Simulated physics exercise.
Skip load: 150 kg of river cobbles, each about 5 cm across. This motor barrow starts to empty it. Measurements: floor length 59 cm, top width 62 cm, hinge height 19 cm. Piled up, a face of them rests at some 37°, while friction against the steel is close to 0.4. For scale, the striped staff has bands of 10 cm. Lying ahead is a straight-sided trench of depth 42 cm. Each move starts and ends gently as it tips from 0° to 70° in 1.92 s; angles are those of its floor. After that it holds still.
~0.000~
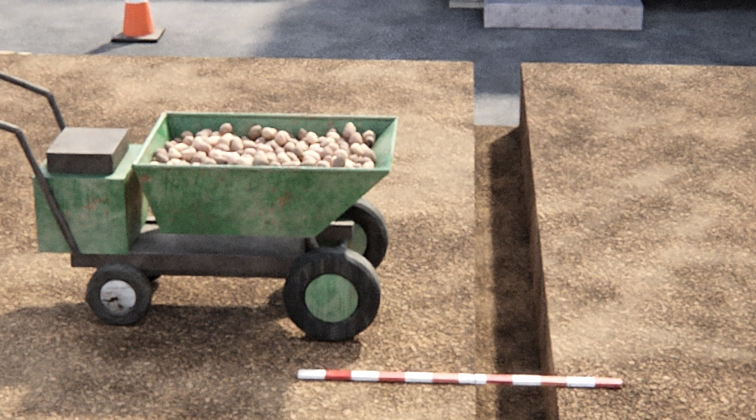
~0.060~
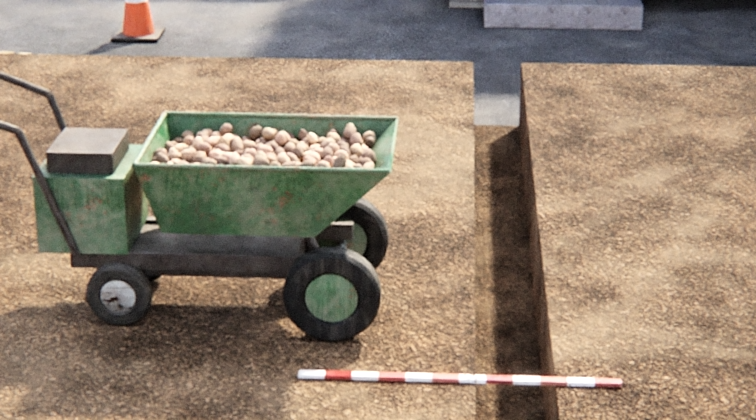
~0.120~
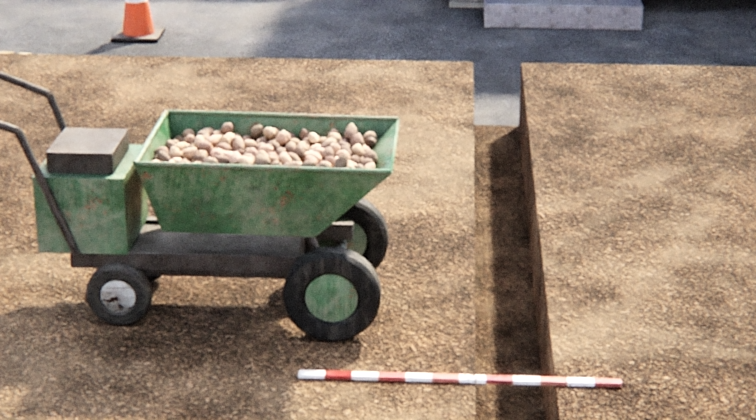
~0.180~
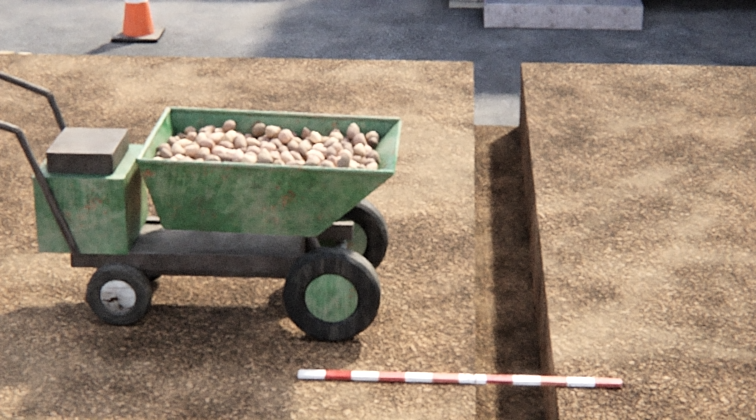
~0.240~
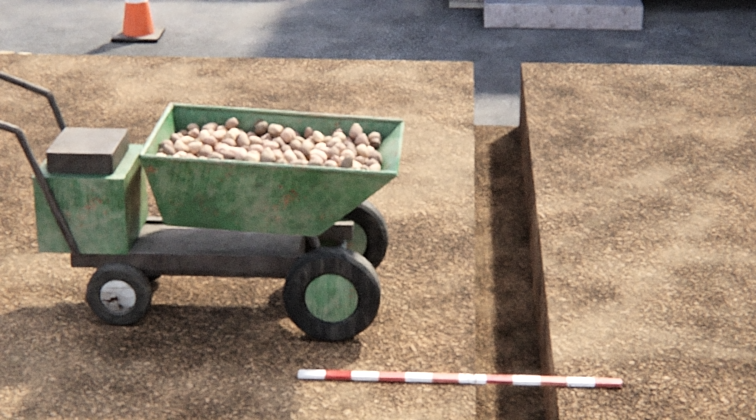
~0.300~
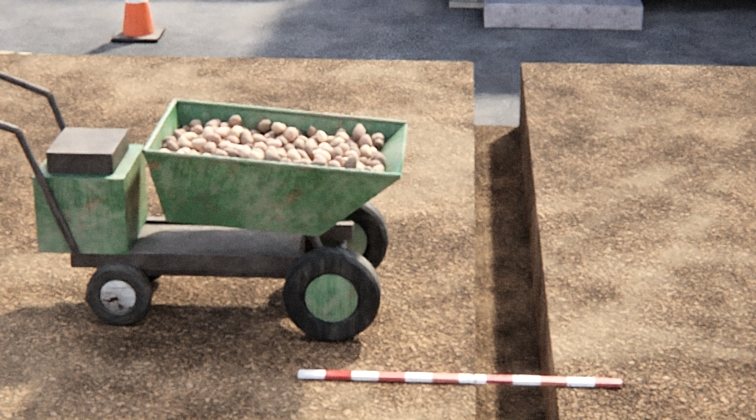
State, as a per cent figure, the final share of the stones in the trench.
The final share is about 86 per cent.
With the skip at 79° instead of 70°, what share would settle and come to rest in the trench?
With that change, near 90 per cent.
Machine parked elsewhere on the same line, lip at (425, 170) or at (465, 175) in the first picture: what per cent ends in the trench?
Roughly 50 in a hundred from the first, 10 in a hundred from the second.
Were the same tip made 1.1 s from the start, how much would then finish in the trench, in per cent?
Estimate: About 75 %.
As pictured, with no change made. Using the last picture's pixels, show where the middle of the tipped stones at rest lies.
(518, 377).
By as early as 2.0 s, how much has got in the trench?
Some 55 per cent.
After 1.4 s the floor is at 59°; 99 % in the skip, 1 % in the trench; the foremost stones are at (495, 256).
After 2.0 s the floor is at 70°; 34 % in the skip, 54 % in the trench, 12 % past the trench; the foremost stones are at (636, 298).
After 2.4 s the floor is at 70°; 10 % in the skip, 75 % in the trench, 14 % past the trench; the foremost stones are at (690, 310).
After 4.3 s the floor is at 70°; 0 % in the skip, 86 % in the trench, 14 % past the trench; the foremost stones are at (703, 308).
